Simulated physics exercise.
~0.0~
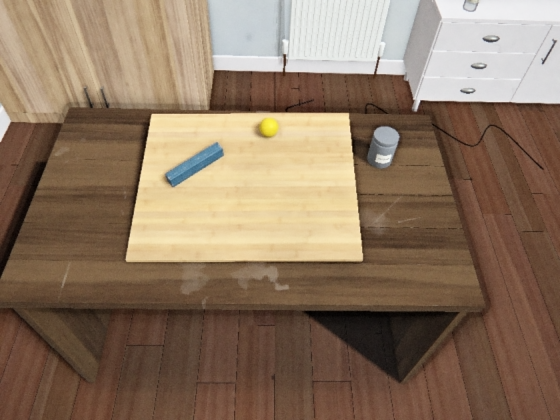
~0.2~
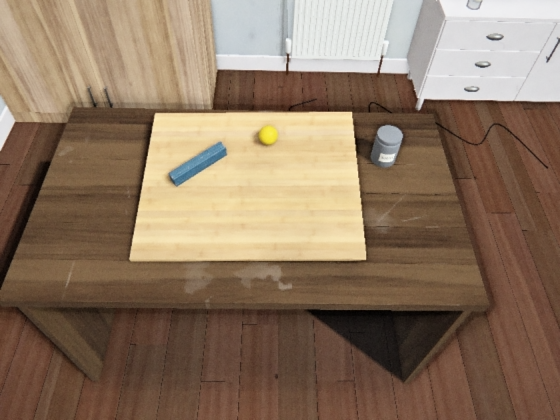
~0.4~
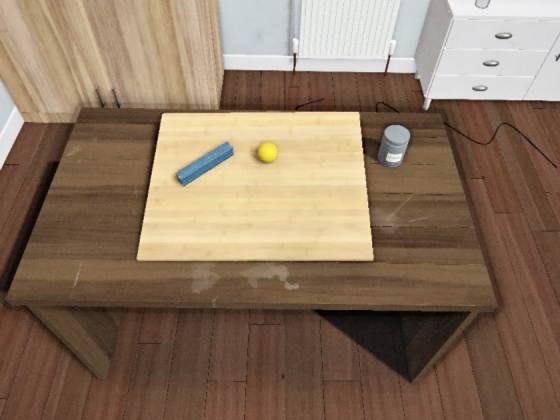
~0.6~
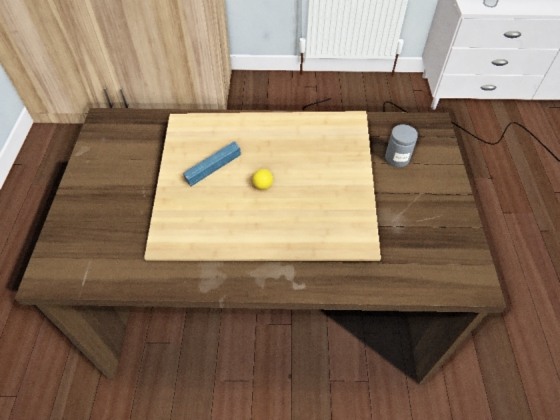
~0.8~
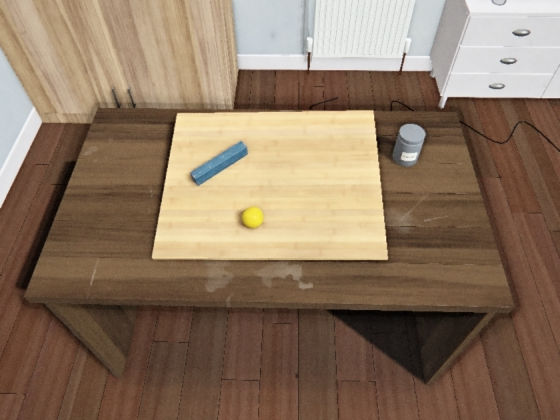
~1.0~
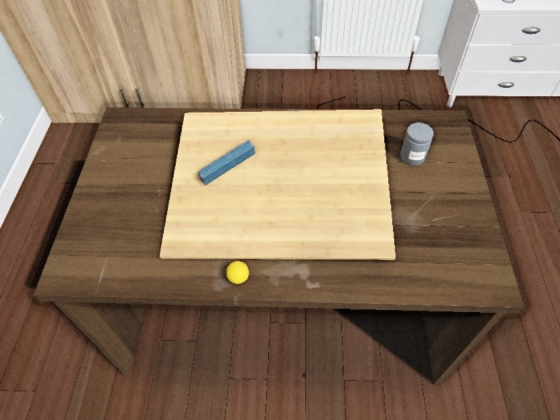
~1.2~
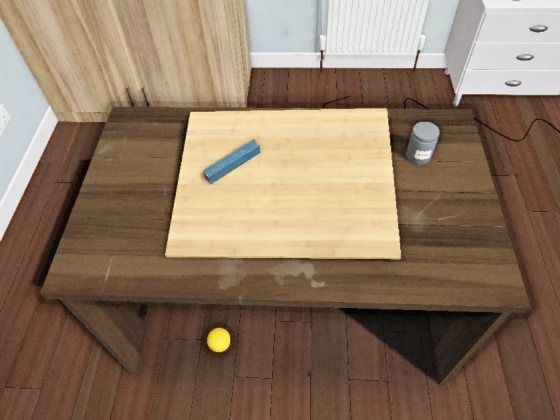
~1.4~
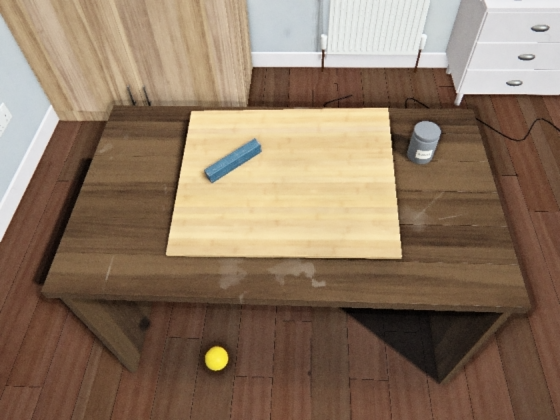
A yellow lemon rolls toward the viewer down a pale wooden board on a dark table, passing a fixed blue block, then goes over the near edge and drops to the floor, while a grey jar stays in place and the view pans slightly left.
